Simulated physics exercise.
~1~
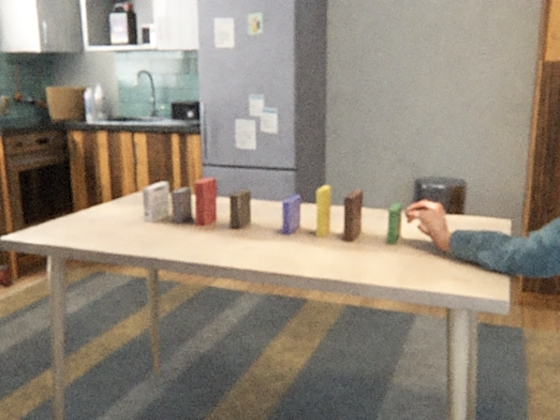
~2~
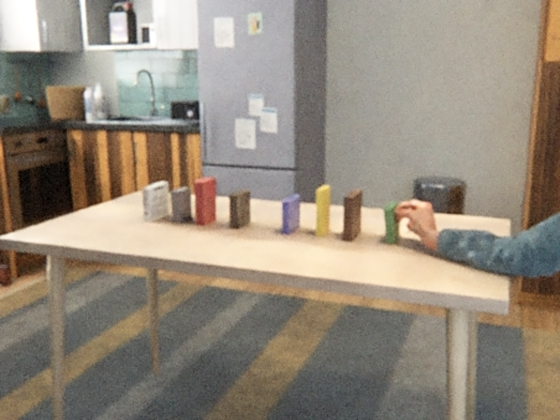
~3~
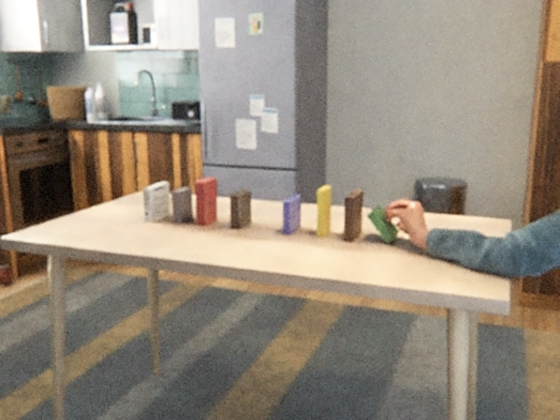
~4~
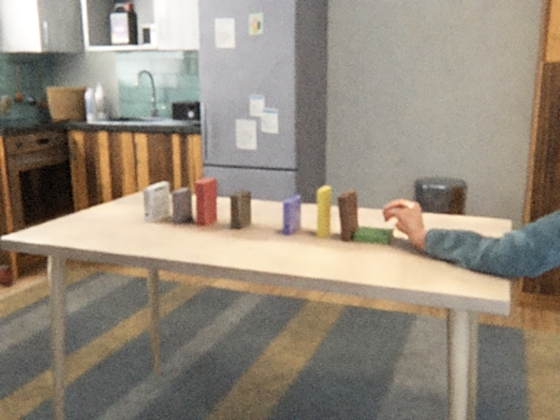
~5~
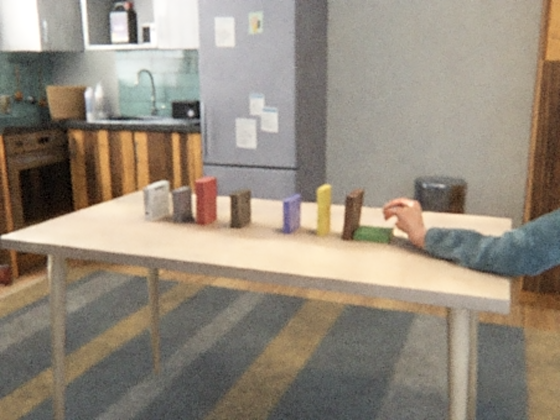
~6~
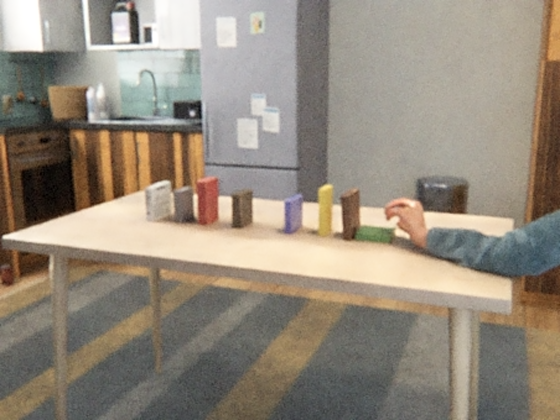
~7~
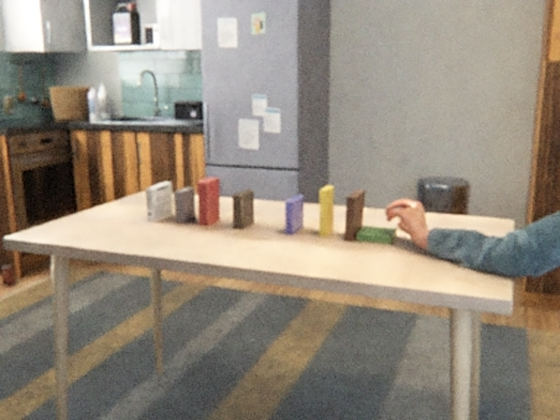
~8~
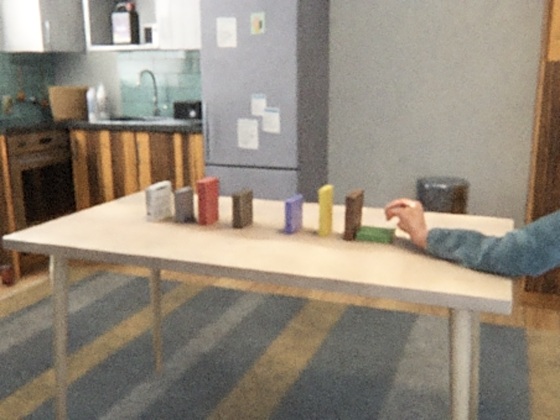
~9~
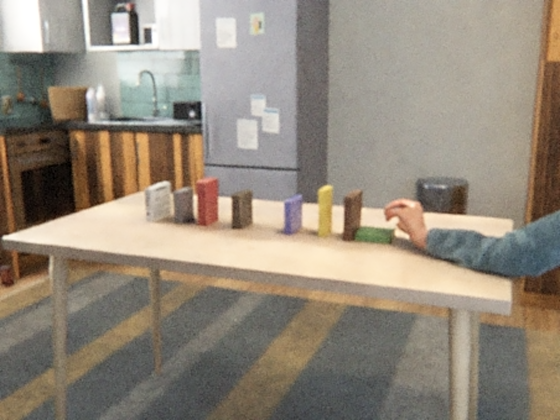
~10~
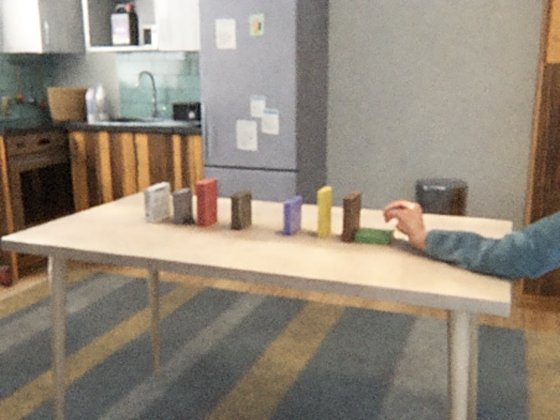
The clip opens on a pale table in a kitchen, where a row of upright blocks in several colours stands spaced like dominoes. A hand reaches in from the right and touches the green block at the right end. The green block leans left towards its brown neighbour, then drops onto its side at that block's foot. The brown block shifts very slightly but does not topple, and the yellow block beyond it stays upright. The hand hovers above the fallen green block, and at the end the rest of the row is still standing.
